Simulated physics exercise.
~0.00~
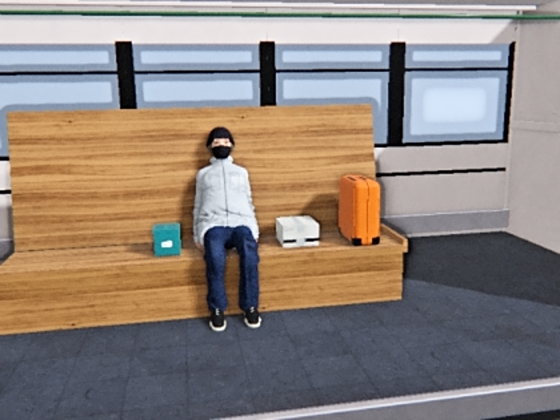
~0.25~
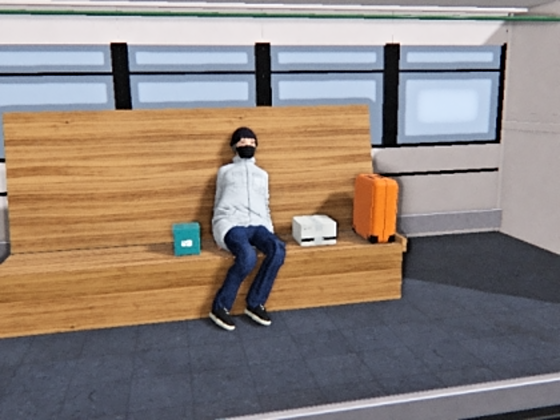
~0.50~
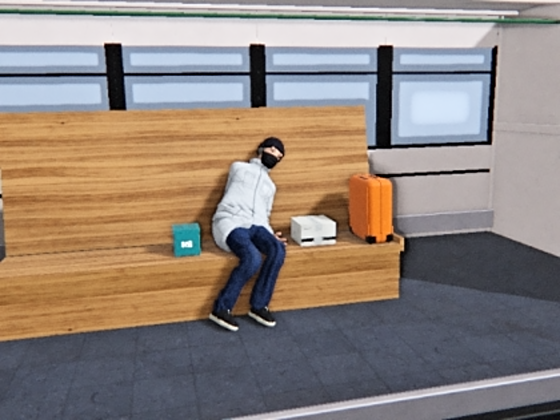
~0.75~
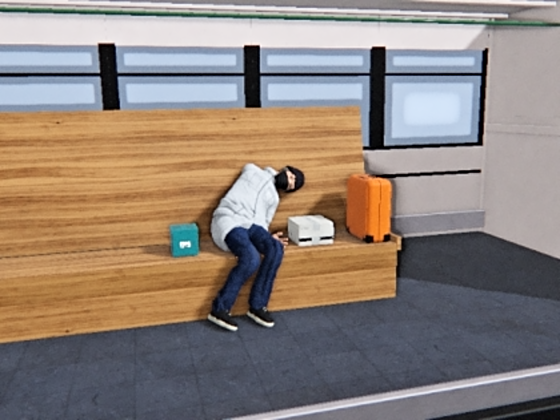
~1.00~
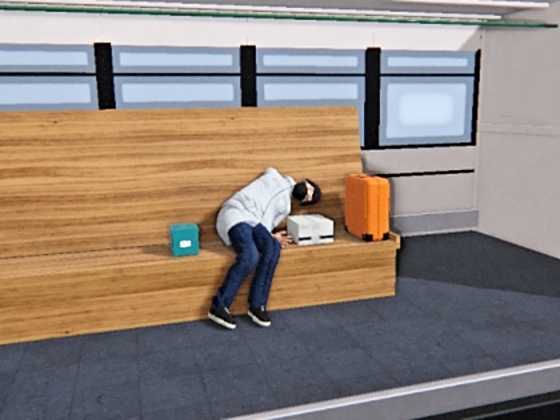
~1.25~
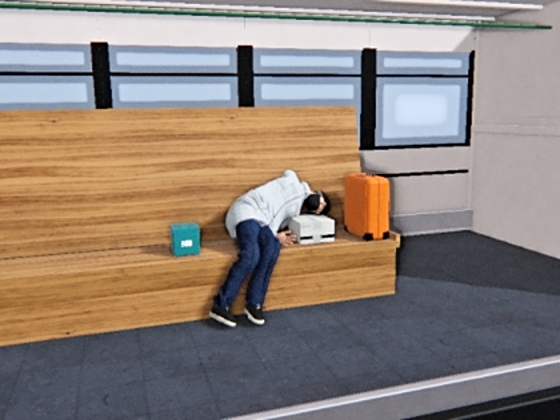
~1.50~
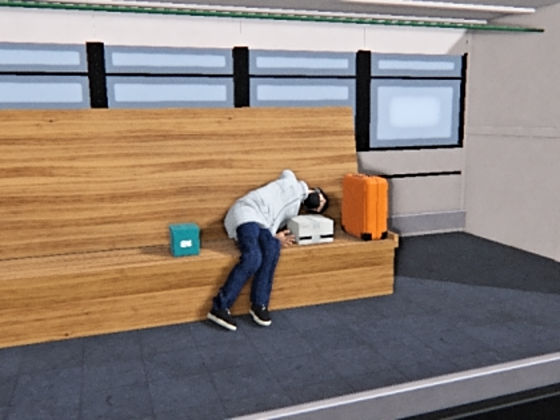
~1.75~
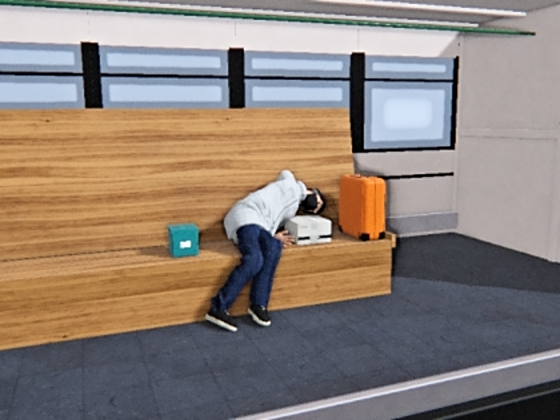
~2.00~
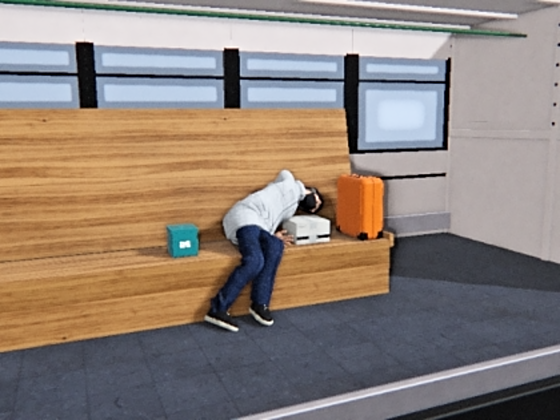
At first, a person in a dark cap, black mask, pale jacket and jeans sits upright on a long wooden bench, with a teal tub on the left and a white carton and an upright orange case on the right. The person and the bags shift a little to the right along the seat. The sleeper then leans right, head tipping toward the carton. The upper body folds farther down until the head hangs low beside the carton. In the end, the person stays slumped over, hips still on the seat, while all three items remain on the bench.
